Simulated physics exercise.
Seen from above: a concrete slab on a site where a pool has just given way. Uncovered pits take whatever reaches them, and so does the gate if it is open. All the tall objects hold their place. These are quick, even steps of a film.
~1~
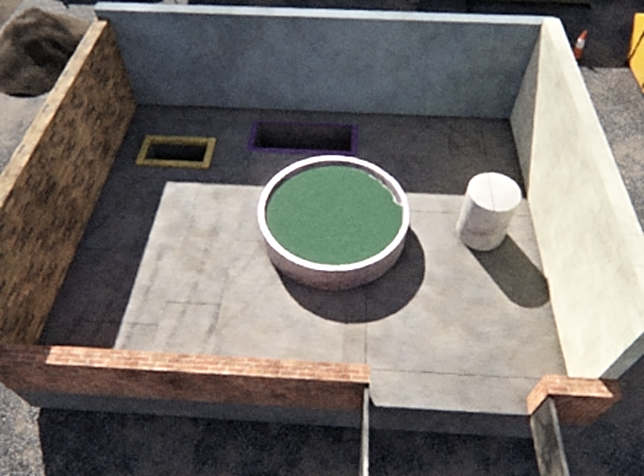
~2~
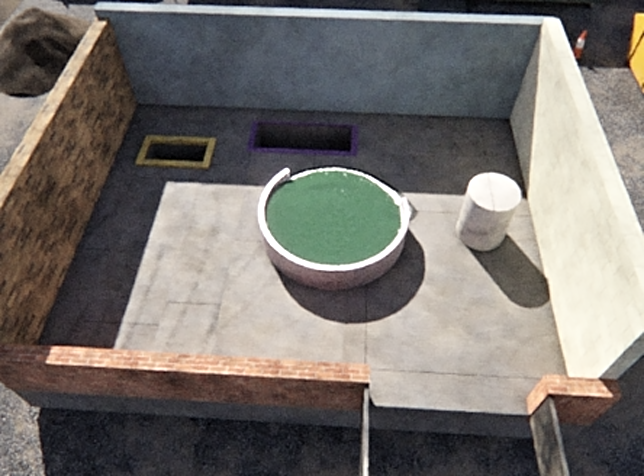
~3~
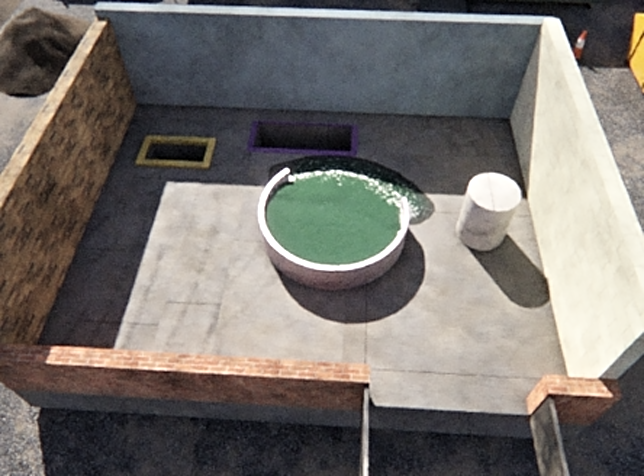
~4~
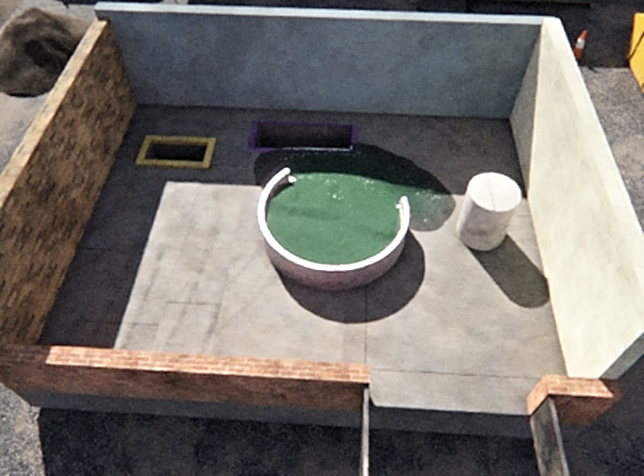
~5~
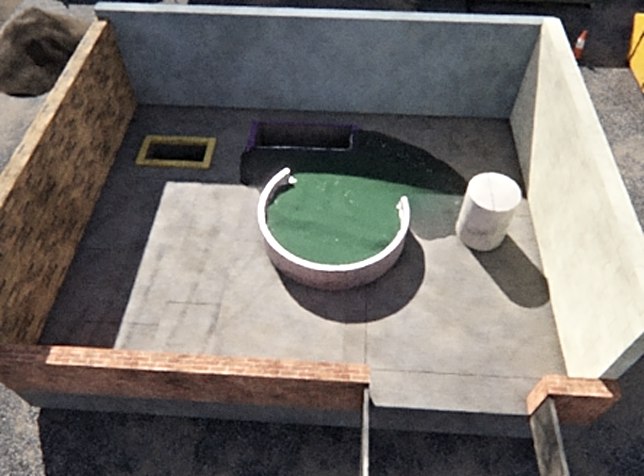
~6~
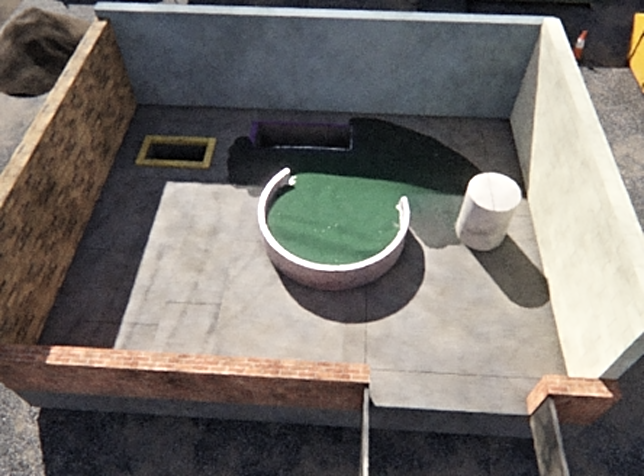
A round, pale-rimmed tank of green water stands near the middle of a walled concrete slab, seen from above by a camera that stays still. A white cylinder stands to its right, with yellow-framed and purple-framed rectangular openings behind it and low brick edging in front. The tank's far rim opens, and green water pours through the gap, spreading backward and sideways around the purple-framed opening.
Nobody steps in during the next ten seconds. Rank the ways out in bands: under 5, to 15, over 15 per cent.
One by one: The gate takes between 5 and 15 %; the yellow pit takes not even 5 %; the purple pit takes above 15 %.
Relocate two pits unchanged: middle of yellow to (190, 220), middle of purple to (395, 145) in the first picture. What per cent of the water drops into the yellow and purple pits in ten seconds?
Parts in a hundred: Yellow 0, purple 60.
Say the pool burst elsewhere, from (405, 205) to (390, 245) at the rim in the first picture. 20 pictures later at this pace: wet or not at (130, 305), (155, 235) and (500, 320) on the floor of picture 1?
As listed: Not flooded, not flooded, covered.
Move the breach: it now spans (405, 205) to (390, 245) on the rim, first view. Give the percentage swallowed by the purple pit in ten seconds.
Parts in a hundred: Purple 4.
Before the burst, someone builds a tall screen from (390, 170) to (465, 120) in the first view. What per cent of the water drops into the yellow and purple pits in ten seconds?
In per cent: Yellow 0, purple 50.
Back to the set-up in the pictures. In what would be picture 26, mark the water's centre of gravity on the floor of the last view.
Roughly at (398, 176).
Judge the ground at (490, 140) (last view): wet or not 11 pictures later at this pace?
Verdict: Covered.
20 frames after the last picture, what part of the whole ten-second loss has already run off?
About 55 per cent.
A moment on, water covers 25 % of the floor; the gate 0 %, the yellow pit 0 %, the purple pit 11 %.
Next, water covers 25 % of the floor; the gate 0 %, the yellow pit 0 %, the purple pit 21 %.
Then, water covers 30 % of the floor; the gate 0 %, the yellow pit 0 %, the purple pit 30 %.
Later, water covers 45 % of the floor; the gate 0 %, the yellow pit 0 %, the purple pit 39 %.
In the end, water covers 50 % of the floor; the gate 9 %, the yellow pit 0 %, the purple pit 48 %.
